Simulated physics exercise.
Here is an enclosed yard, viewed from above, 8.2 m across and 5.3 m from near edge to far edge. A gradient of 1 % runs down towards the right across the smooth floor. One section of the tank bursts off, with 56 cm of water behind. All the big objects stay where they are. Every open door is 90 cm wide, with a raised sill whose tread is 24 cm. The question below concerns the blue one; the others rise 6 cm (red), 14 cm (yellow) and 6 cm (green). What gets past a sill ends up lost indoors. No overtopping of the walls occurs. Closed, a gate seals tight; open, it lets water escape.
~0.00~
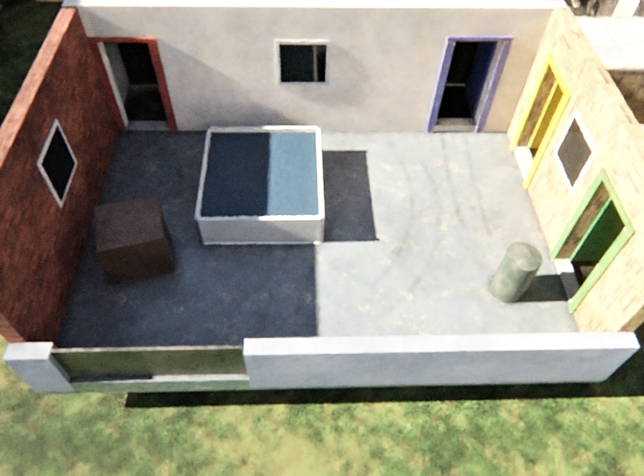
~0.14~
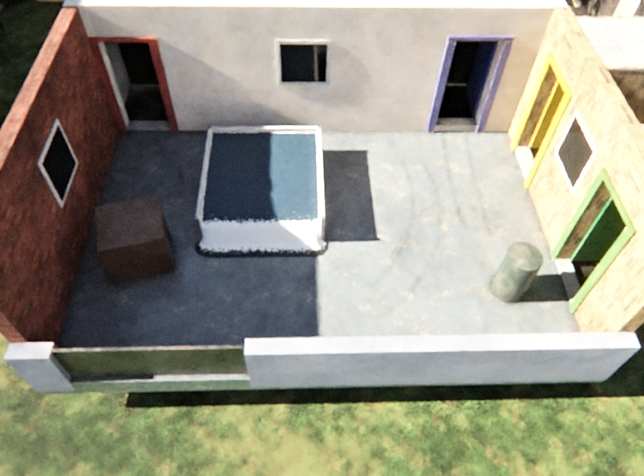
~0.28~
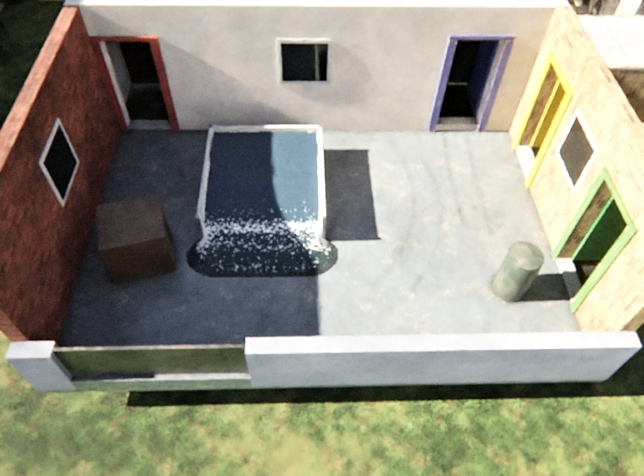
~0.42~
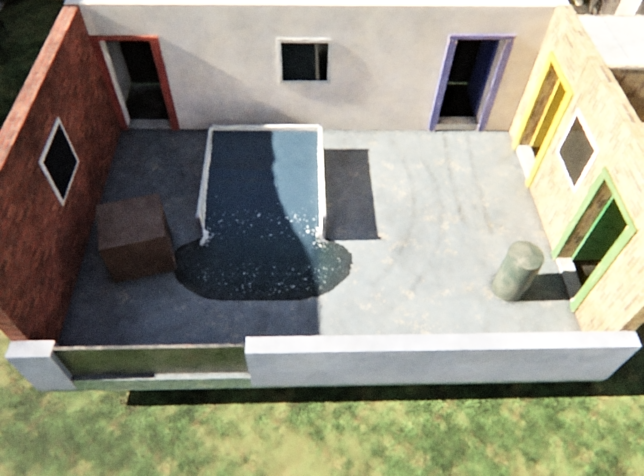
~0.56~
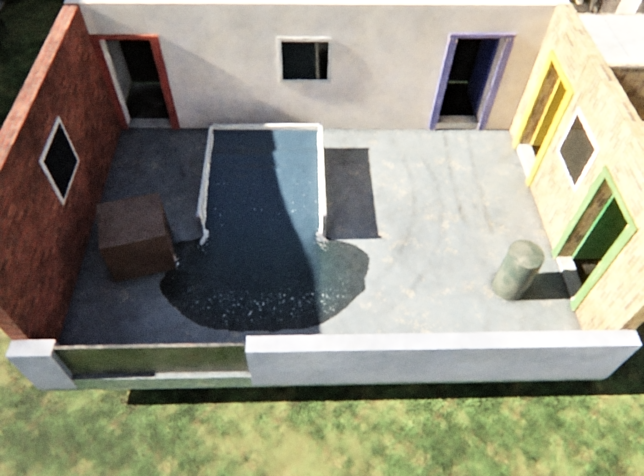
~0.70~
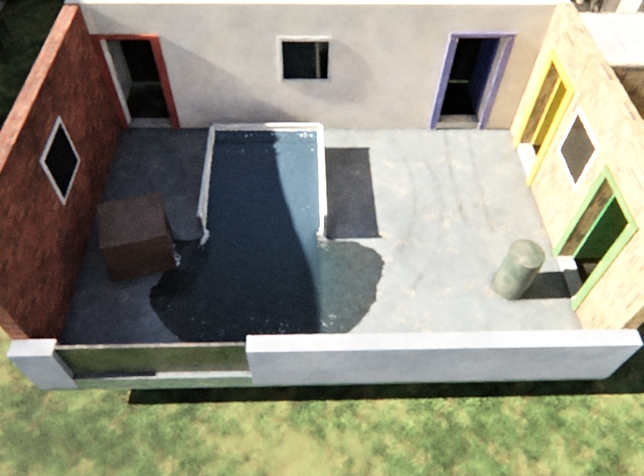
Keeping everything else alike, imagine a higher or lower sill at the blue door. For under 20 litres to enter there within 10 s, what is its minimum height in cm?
Its minimum height would be about 9 cm.
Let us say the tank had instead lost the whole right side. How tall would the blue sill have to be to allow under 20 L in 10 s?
Some 15 centimetres.
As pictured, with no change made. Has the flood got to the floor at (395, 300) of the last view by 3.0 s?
At that moment it's submerged.
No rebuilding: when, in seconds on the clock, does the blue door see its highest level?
That happens close to 7.0 s on the clock.
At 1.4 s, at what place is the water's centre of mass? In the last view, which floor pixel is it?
I'd put it close to (267, 236).
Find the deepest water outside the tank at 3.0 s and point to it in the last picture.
Check close to (66, 364).
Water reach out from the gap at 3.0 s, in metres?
The front is some 5.6 m out.
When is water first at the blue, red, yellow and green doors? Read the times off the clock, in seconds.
Blue at 6.0 seconds, red at 4.5 seconds, yellow at 4.5 seconds, green at 3.0 seconds.
After 1.4 s water covers 25 % of the floor, deepest (37 cm) near (261, 350); it has not reached the blue door.
After 3.0 s water covers 40 % of the floor, deepest (32 cm) near (66, 364); it has not reached the blue door.
After 10.0 s water covers 95 % of the floor, deepest (13 cm) near (580, 335); 9 cm at the blue door, 0 litres in over its 17 cm sill.
At the blue door as built, the water arrived by 5.9 s and peaked near 13 cm at 7.0 s.
With a sill of 8 cm, 29 litres would have come in within the 10 s; with 11 cm, 7 litres. So under 20 litres takes about 9 cm.
